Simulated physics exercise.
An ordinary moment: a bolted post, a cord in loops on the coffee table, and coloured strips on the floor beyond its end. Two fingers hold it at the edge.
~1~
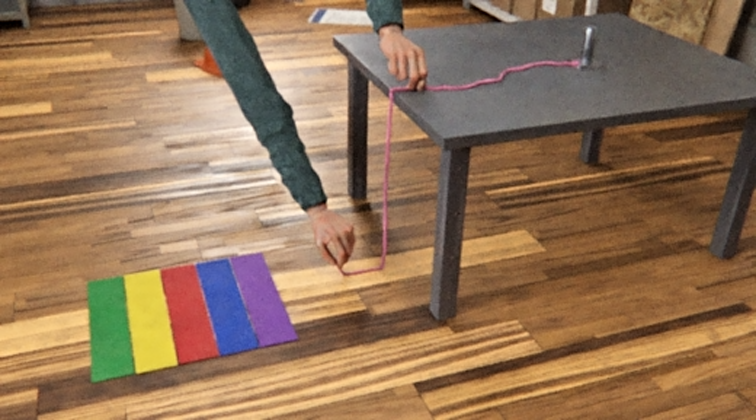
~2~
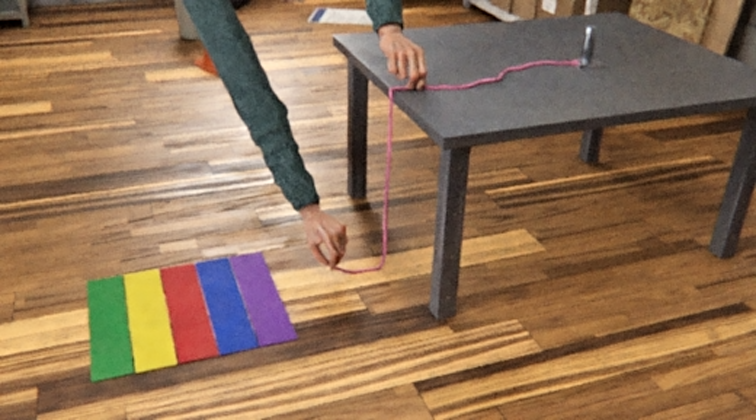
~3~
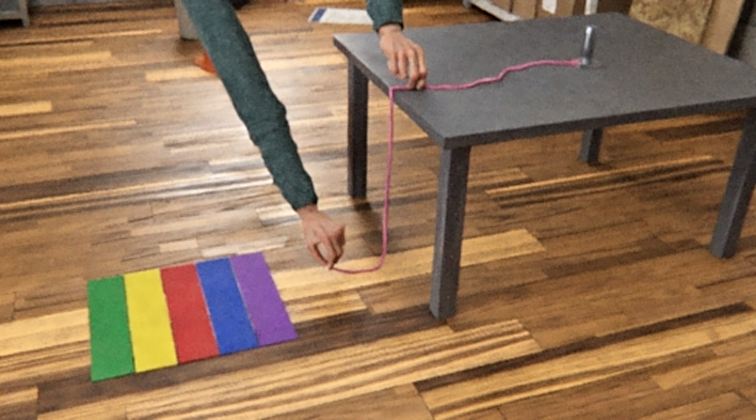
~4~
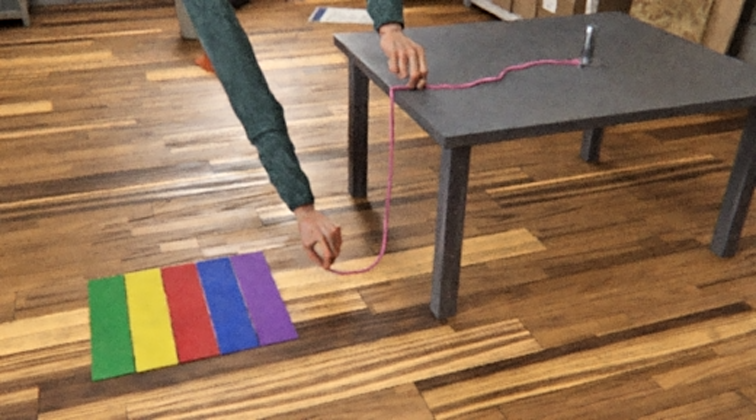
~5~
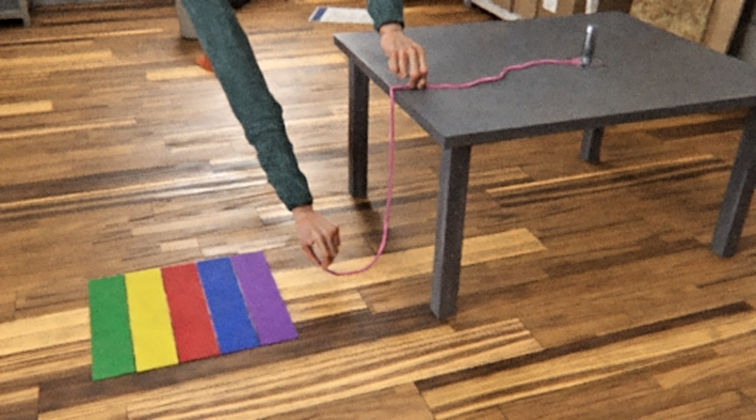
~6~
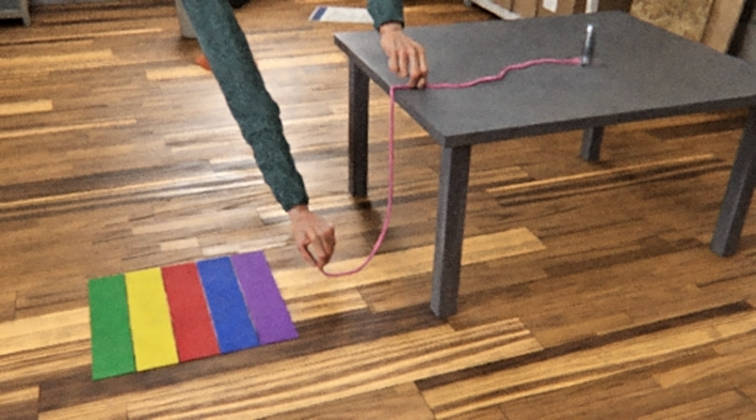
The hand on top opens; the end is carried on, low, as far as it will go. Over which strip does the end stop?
It gets as far as the red strip.
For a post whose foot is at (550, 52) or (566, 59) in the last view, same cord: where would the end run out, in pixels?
Near (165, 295) and (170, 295).
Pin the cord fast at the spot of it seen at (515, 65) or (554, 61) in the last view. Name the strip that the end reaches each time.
Try by try: Red; red.
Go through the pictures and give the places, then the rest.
In the first picture, end (337, 264); purple (273, 325); blue (235, 333); red (195, 341); yellow (154, 349); green (111, 358).
In the second picture, end (330, 265); cord through (543, 63) (501, 77) (438, 88) (390, 121) (386, 194) (384, 256).
In the third picture, end (328, 265).
In the fourth picture, end (324, 266); cord through (544, 62) (502, 76) (439, 87) (392, 120) (389, 193) (381, 255).
In the fifth picture, end (322, 266).
In the sixth picture, end (318, 266); cord through (544, 61) (502, 75) (439, 87) (392, 119) (391, 192) (373, 254).
A little later, end near (255, 277); over purple.
Next, end near (214, 285); over blue.
When it is tight, end near (188, 290); over red. The red one.
